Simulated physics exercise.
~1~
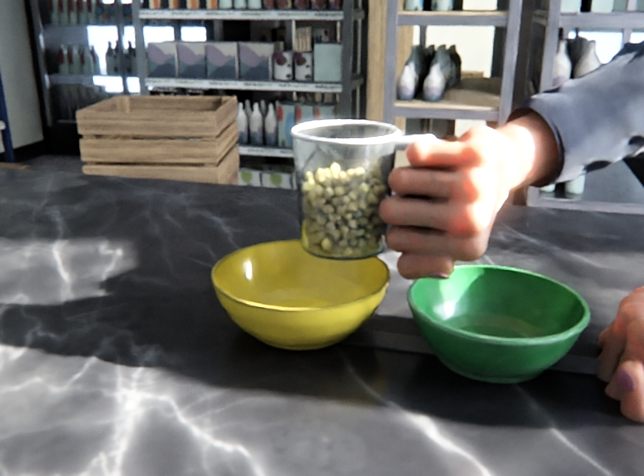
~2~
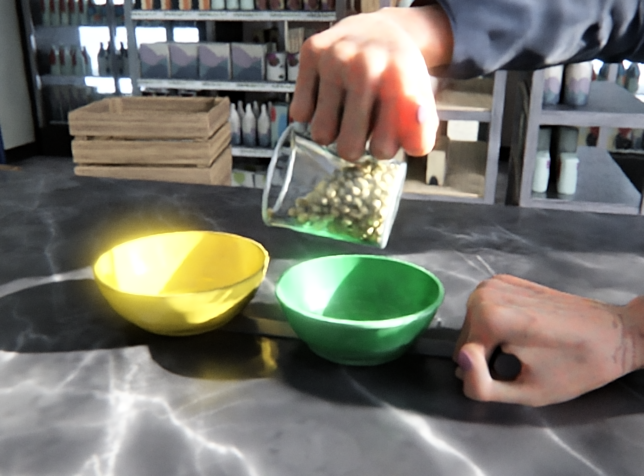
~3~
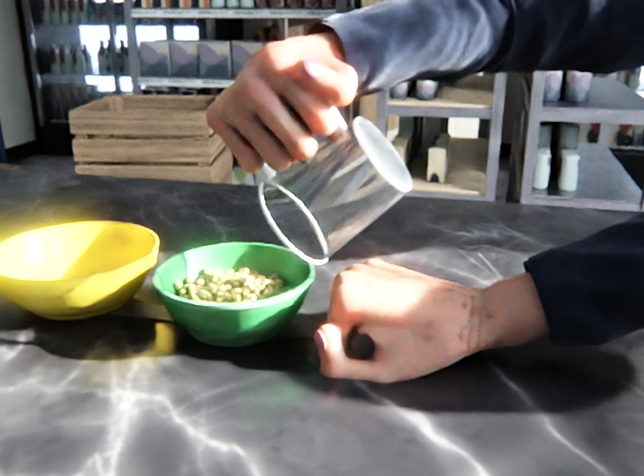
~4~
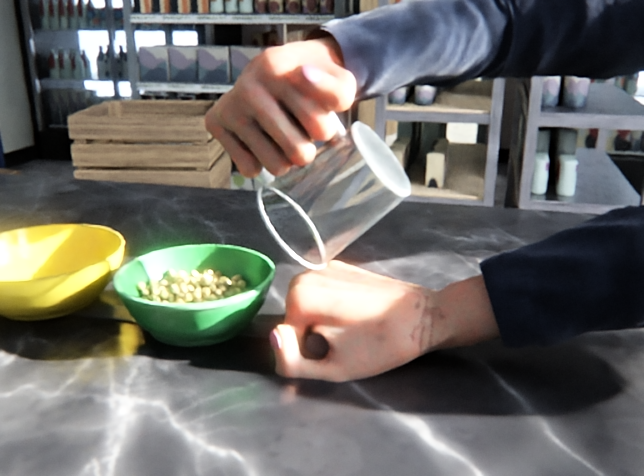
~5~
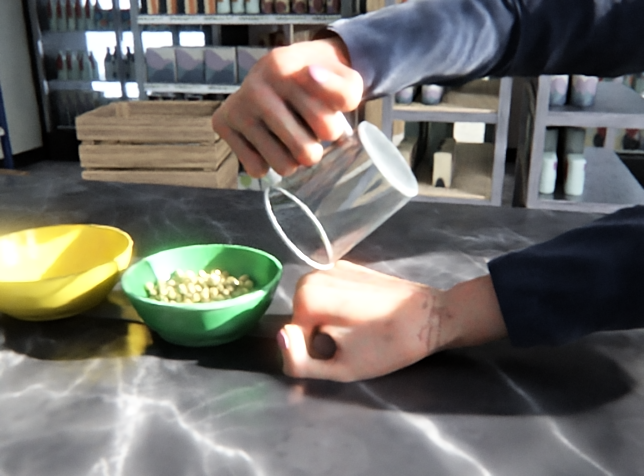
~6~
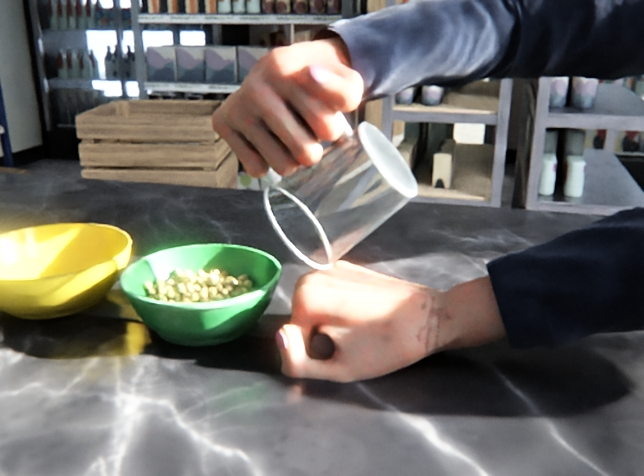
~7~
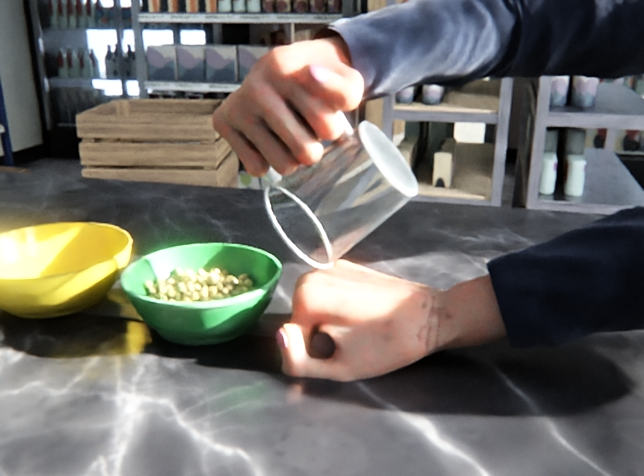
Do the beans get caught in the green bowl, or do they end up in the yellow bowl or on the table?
The beans are caught in the green bowl. The yellow bowl stays empty and none are left on the table.
